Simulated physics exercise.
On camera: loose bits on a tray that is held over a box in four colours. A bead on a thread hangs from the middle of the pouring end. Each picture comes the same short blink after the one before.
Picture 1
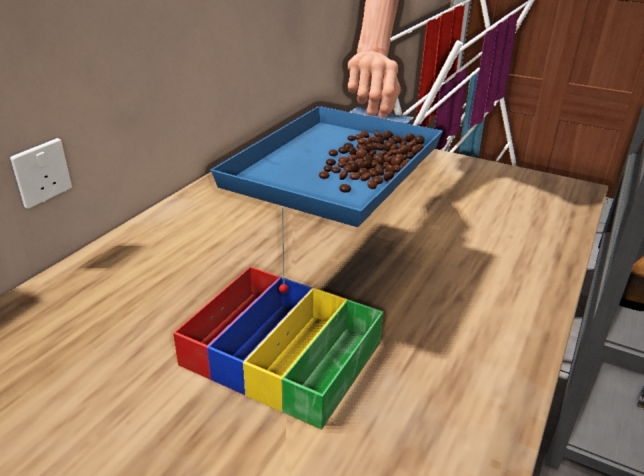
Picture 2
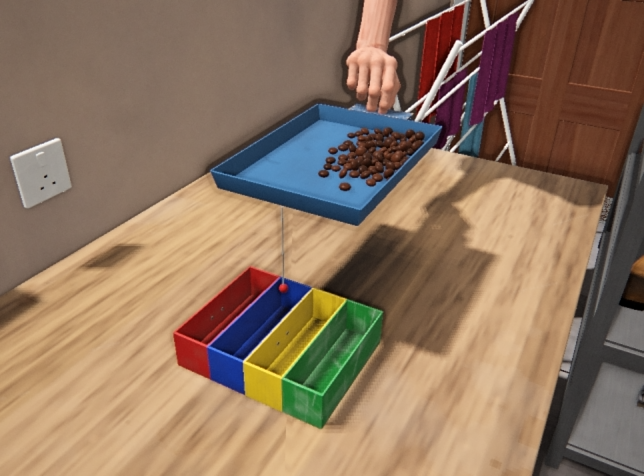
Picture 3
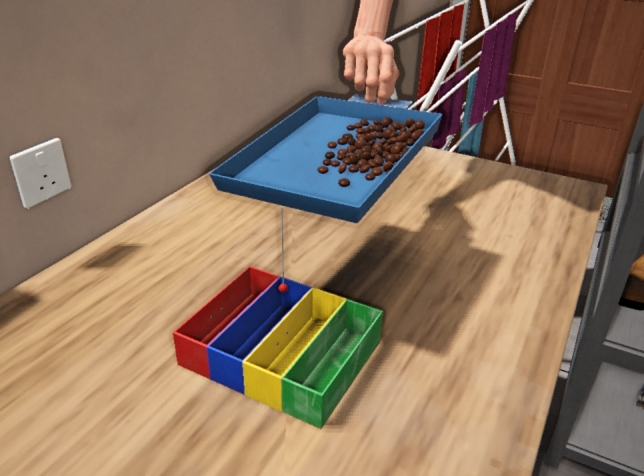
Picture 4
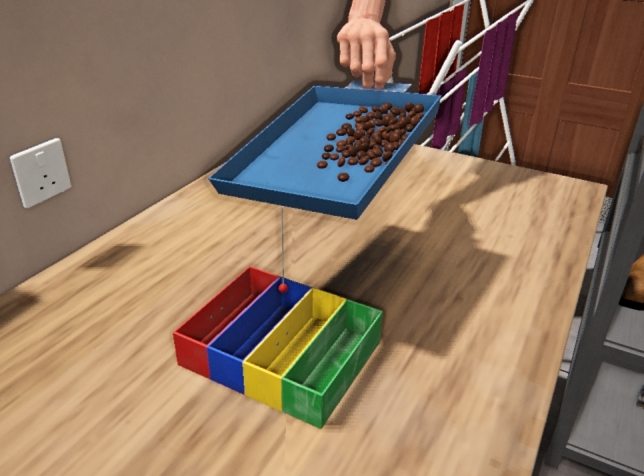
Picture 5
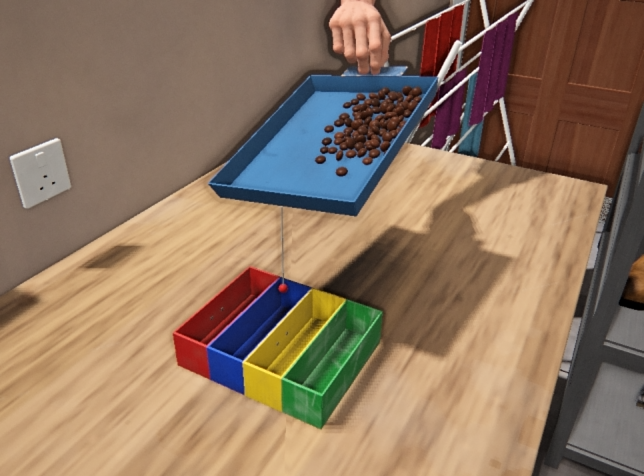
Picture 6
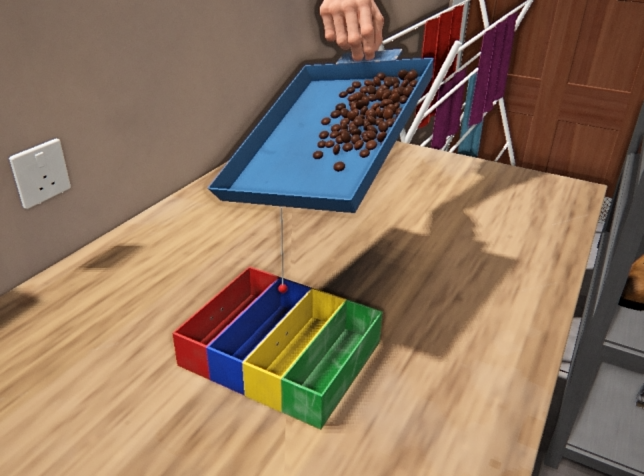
A hand tilts a blue tray of brown chocolate drops above a wooden tabletop by a grey wall with a socket, seen from above at an angle by a still camera. Below sits an open box with red, blue, yellow and green cells, left to right, under a red bead on a thread. The hand raises the tray's far side, gradually steepening it, and the drops shift slightly left with it.
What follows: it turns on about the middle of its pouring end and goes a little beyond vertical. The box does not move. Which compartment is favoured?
Fullest: The red cell.
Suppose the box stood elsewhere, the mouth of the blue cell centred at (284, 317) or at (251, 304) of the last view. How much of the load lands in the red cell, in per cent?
About 0 and 60 per cent.
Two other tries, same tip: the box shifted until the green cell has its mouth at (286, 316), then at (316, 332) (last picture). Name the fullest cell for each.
First blue, then the cell in red.
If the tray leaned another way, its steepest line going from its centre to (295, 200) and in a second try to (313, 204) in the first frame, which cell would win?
In turn: The yellow one; the cell in green.
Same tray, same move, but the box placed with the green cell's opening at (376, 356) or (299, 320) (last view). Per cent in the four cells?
First some 0, then 90 per cent.
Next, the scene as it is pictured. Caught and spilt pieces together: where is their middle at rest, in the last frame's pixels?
At about (183, 322).
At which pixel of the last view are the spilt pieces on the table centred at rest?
Roughly at (173, 320).
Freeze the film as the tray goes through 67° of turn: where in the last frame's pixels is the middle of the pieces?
Close to (240, 192).
Soon, tray tipped steeply; nearly all on the tray; a small part falling or outside the box.
A while on, tray tipped past a quarter turn; a small part on the tray; about a quarter in the red cell; about two thirds falling or outside the box.
Towards the end, tray tipped past a quarter turn; about a quarter in the red cell; about two thirds falling or outside the box.
Finally, tray tipped past a quarter turn; about a quarter in the red cell; none in the green cell; none in the yellow cell; none in the blue cell; about two thirds outside the box.
